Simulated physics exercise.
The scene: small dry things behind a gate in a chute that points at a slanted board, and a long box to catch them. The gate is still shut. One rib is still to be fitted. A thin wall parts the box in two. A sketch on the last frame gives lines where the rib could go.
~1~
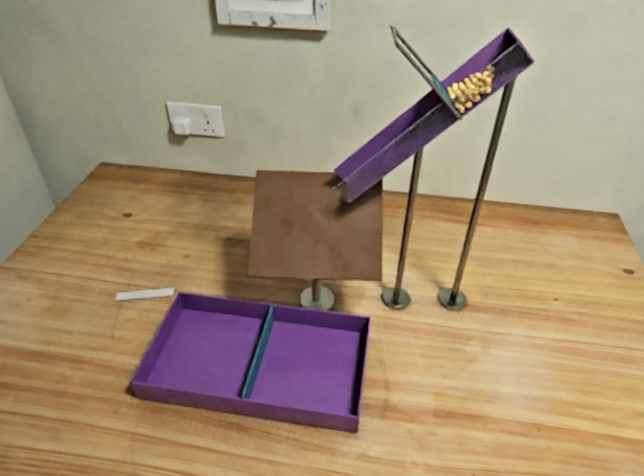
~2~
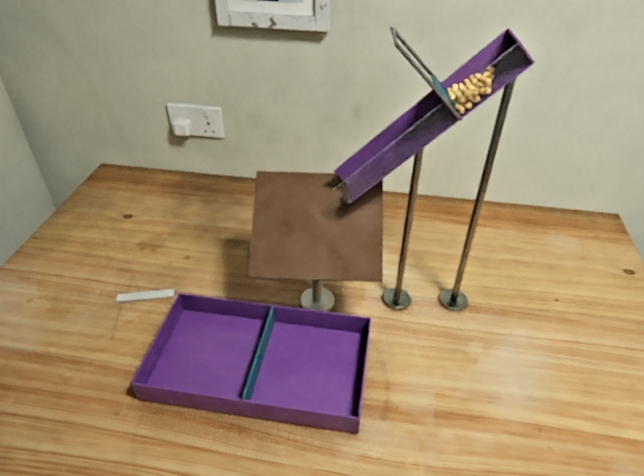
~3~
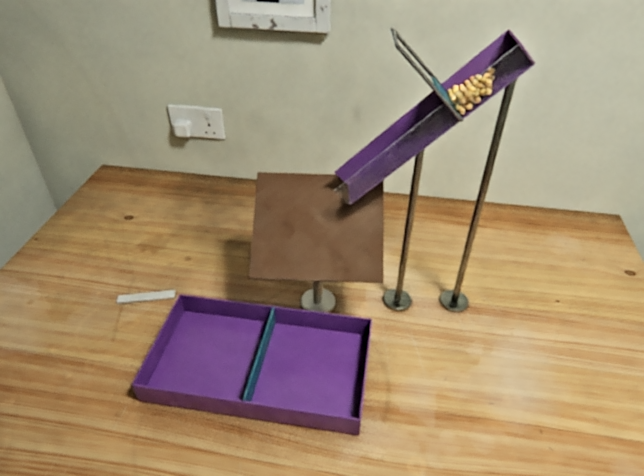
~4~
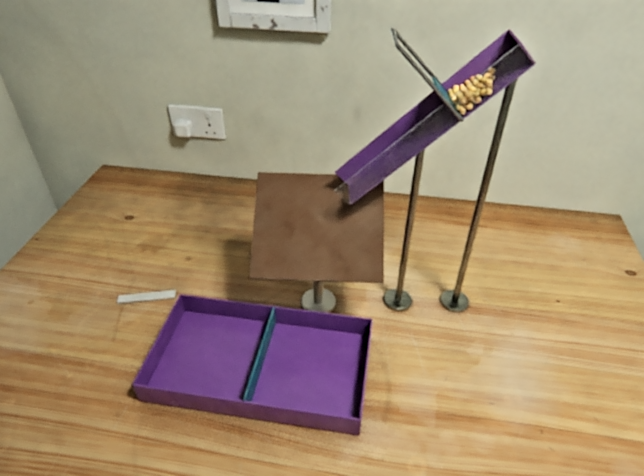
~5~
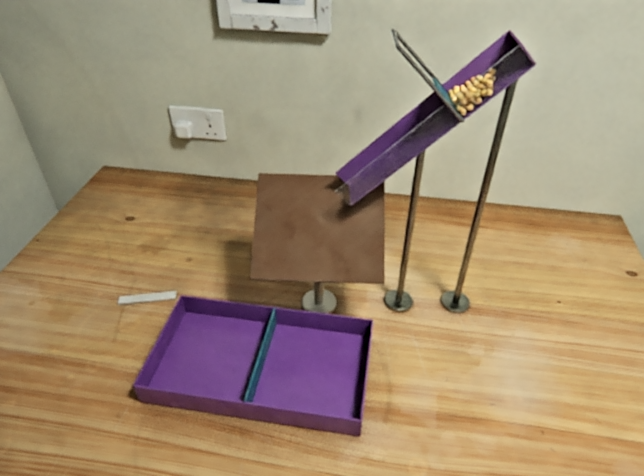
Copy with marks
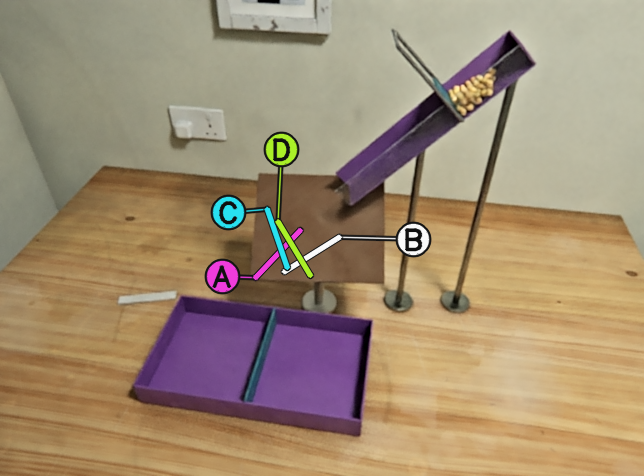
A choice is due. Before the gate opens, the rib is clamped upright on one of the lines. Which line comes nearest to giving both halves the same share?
The answer is line A.
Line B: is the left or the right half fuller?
More lands on the left.
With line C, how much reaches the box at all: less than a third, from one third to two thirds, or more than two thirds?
It is more than two thirds.
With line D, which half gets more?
Right.
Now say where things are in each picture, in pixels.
Load behind the gate at (465, 92), dried chickpeas; lip of the chute at (348, 193), sloping fairly steeply, in the first picture.
Middle of the board at (317, 224), tilted fairly steeply; middle of its low edge at (315, 279); of its high edge at (320, 173), in the second picture.
Front corners of the box at (133, 384) and (360, 419); front end of its middle wall at (243, 401); gate still shut at (438, 88), in the third picture.
Middle of the load at (467, 93); lip at (350, 195), in the fourth picture.
Middle of the load at (467, 94); lip at (350, 196), in the fifth picture.
On the marked copy, line A from (300, 230) to (255, 277); line B from (339, 237) to (284, 271); line C from (267, 209) to (287, 267); line D from (278, 221) to (310, 275).
If A is chosen, of what is caught, about half in the left half, about half in the right.
If B is chosen, of what is caught, all in the left half, none in the right.
If C is chosen, of what is caught, a stray few in the left half, nearly all in the right.
If D is chosen, of what is caught, a stray few in the left half, nearly all in the right.
